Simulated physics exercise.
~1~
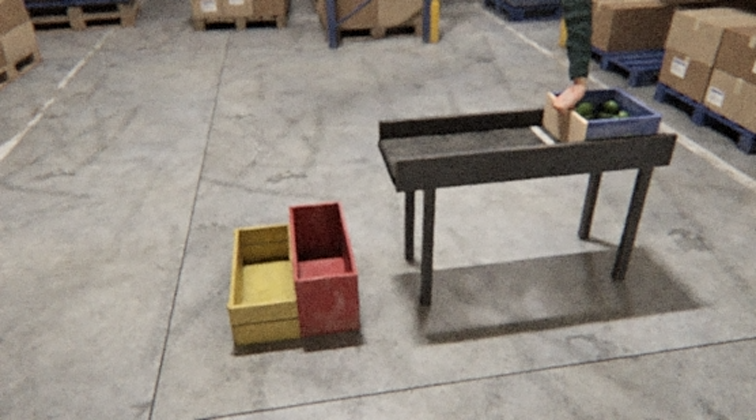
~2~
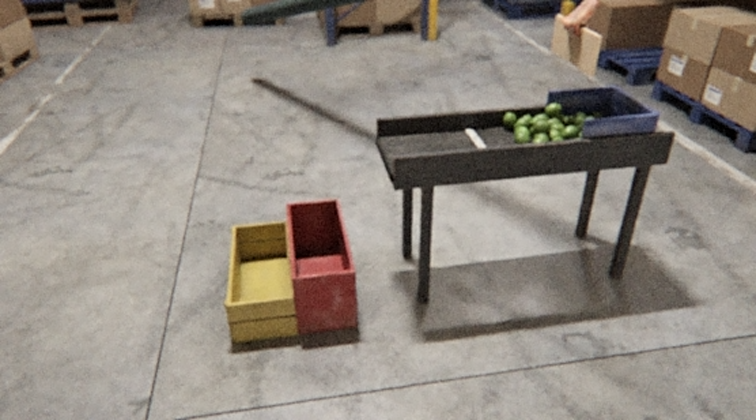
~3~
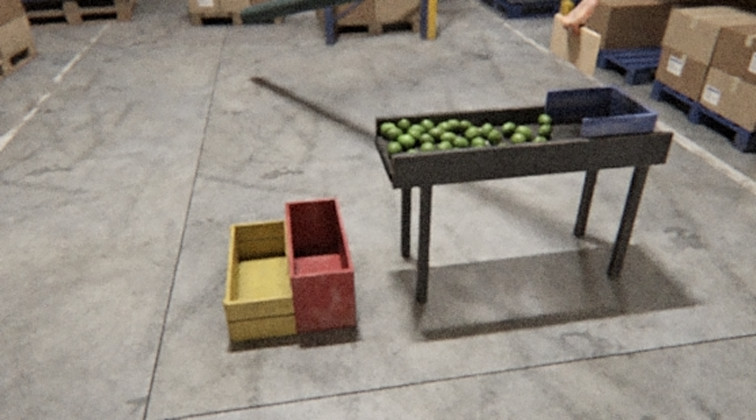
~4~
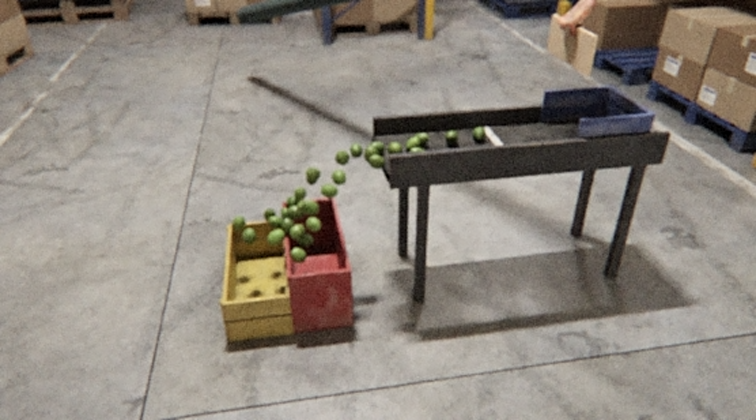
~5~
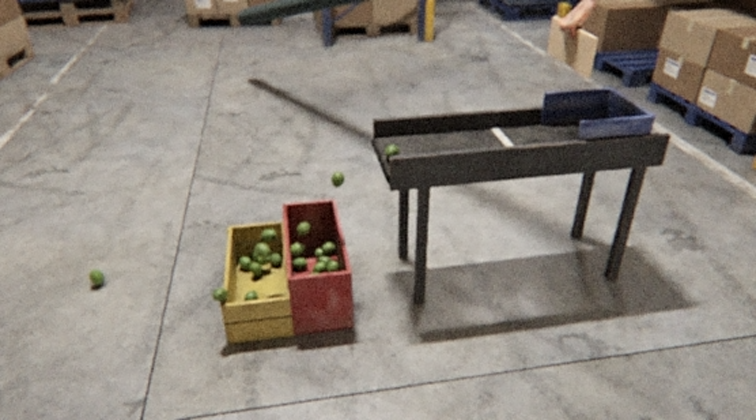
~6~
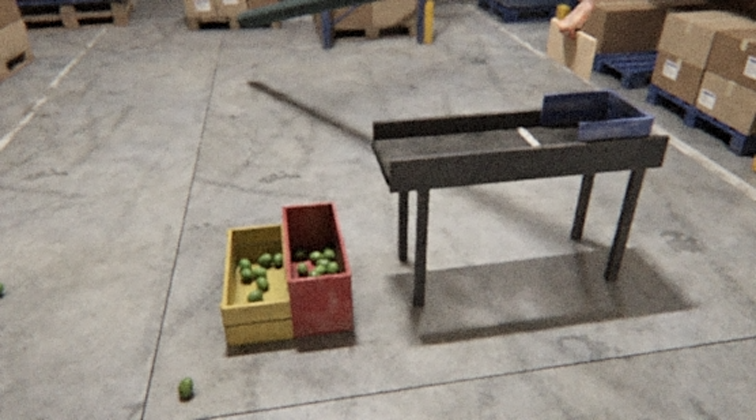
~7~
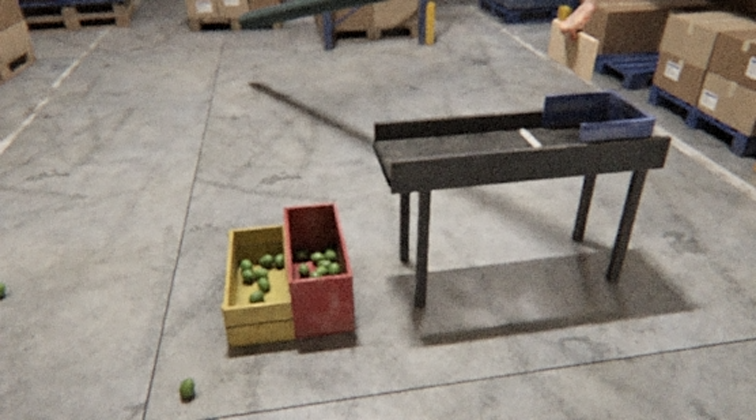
Limes riding a dark belt leftward after a hand lifts the gate, spilling into red and yellow boxes, two ending on the floor.
